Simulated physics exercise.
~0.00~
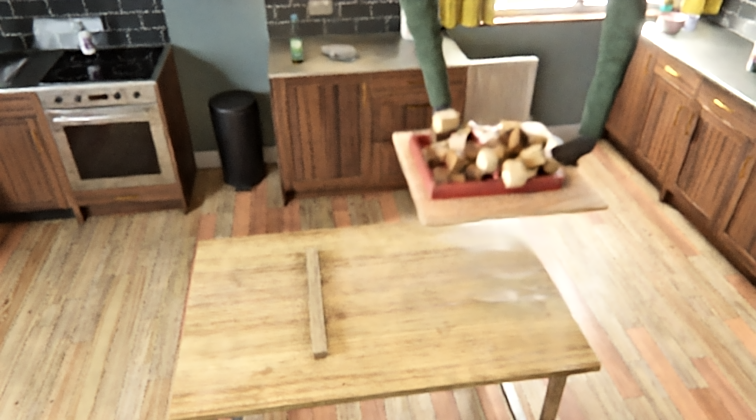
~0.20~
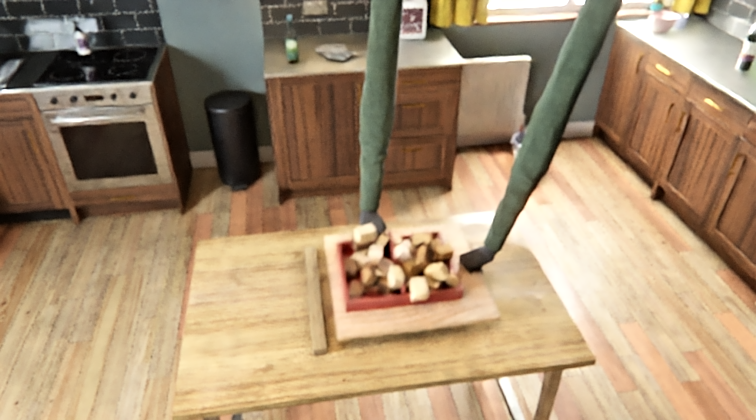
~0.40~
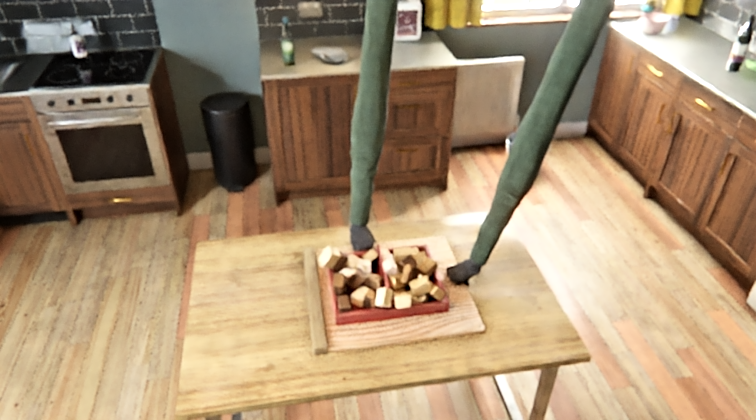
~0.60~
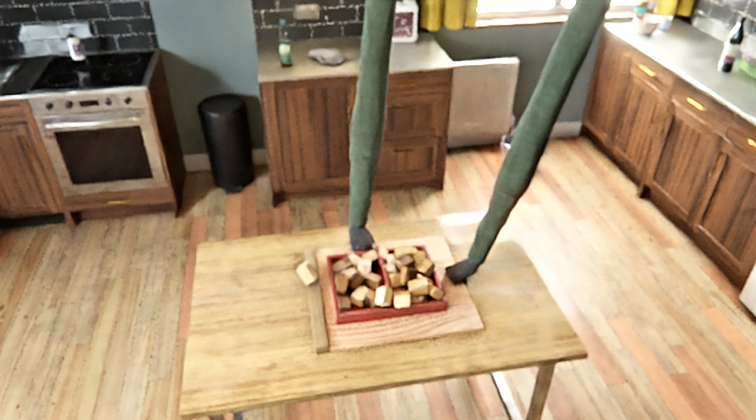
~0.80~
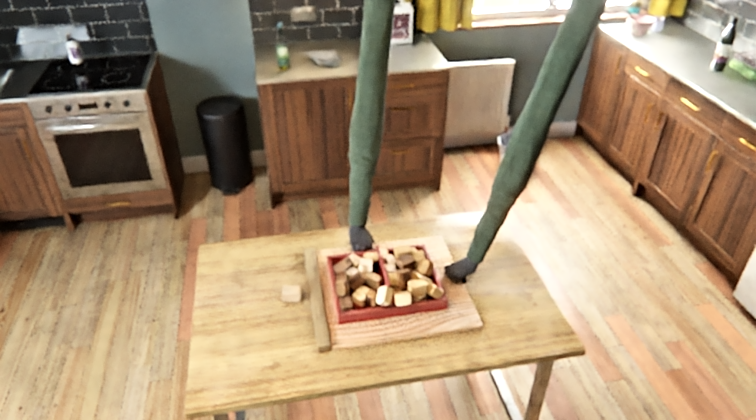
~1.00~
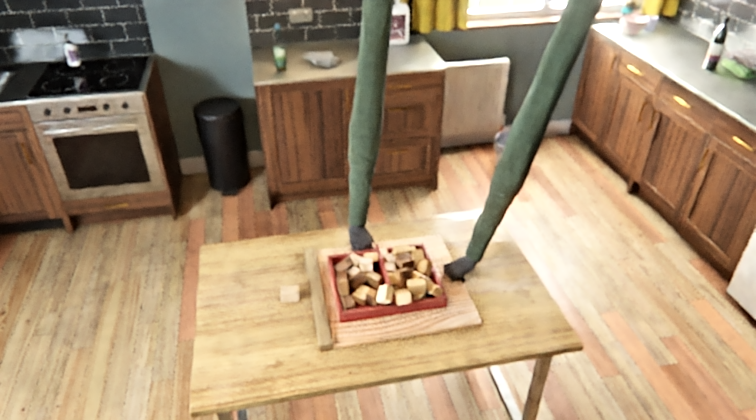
At the start, two long green-sleeved arms with dark hands hold a wooden board carrying a red tray heaped with wooden blocks above the right side of a kitchen table. They swing it left and down towards a batten lying across the tabletop. The board comes to rest on the table against the batten, and the blocks shift towards the left of the tray. One block tumbles over the batten and drops onto the bare wood beyond it. It settles there, left of the batten, while the other blocks stay piled in the tray and the hands remain beside it.
